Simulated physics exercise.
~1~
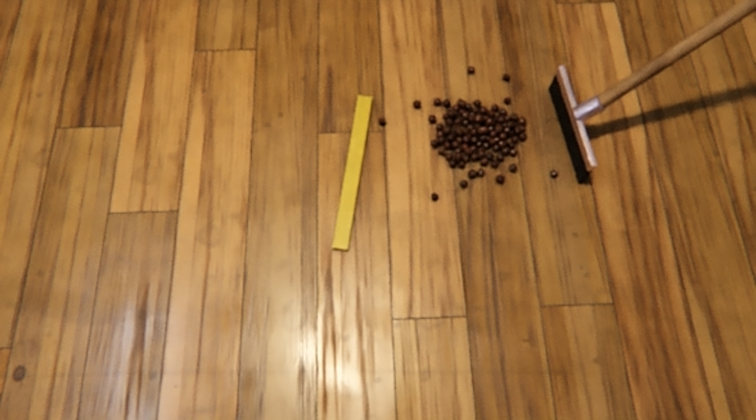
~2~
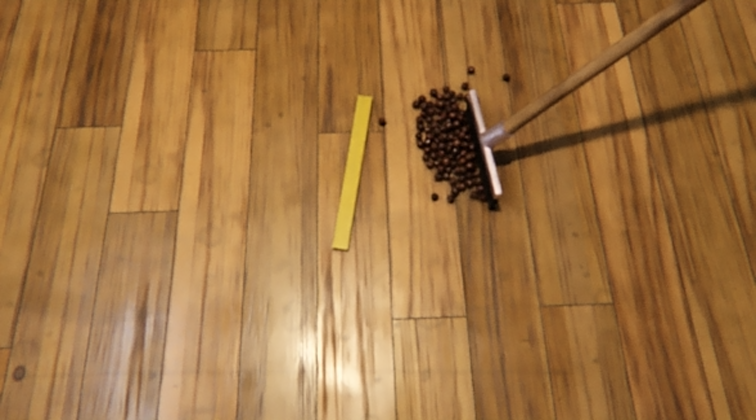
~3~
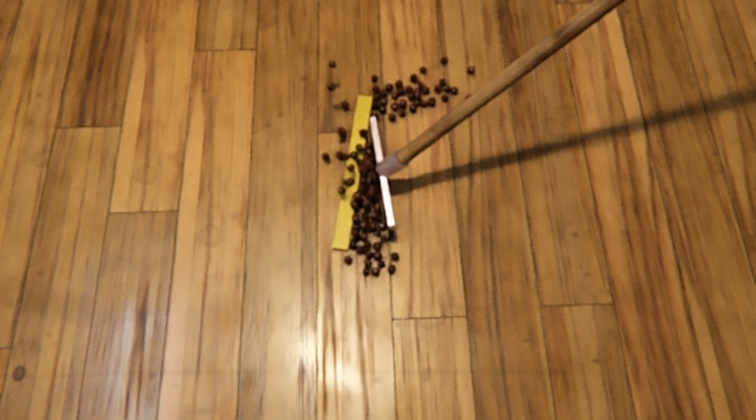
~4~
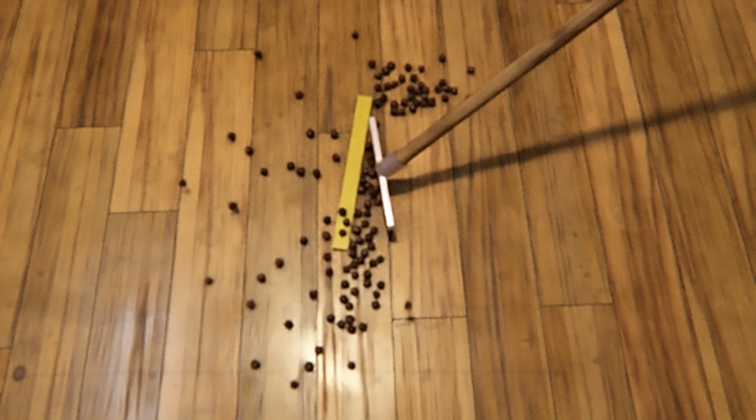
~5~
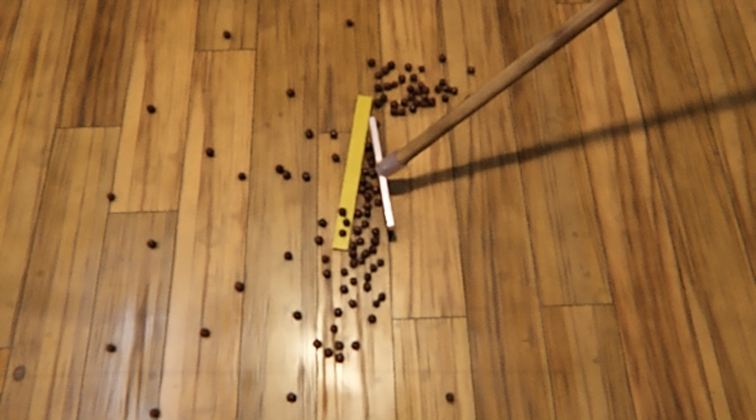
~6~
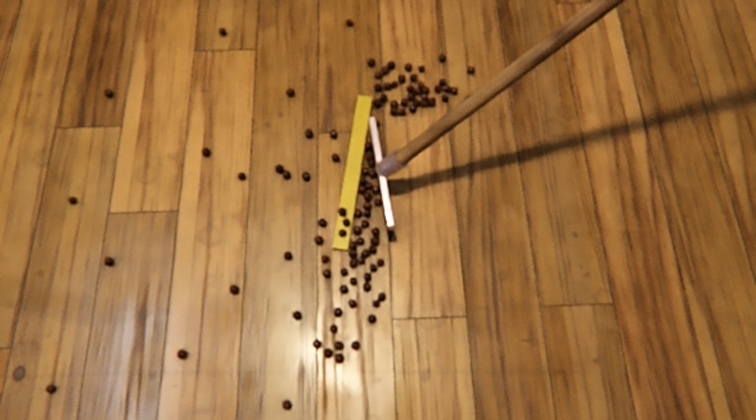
At the start, a heap of dark chocolate balls lies on a wooden floor between a fixed yellow strip and a squeegee with a long wooden handle. The squeegee moves left, meets the balls and packs them against its blade. It pushes on toward the strip, leaving a cluster behind near the upper end, and stops just short of it. Balls spill over and around the strip, many rolling away to the left and down. At the end, the blade rests beside the strip, with a modest share of balls at or straight behind it and most lying elsewhere.
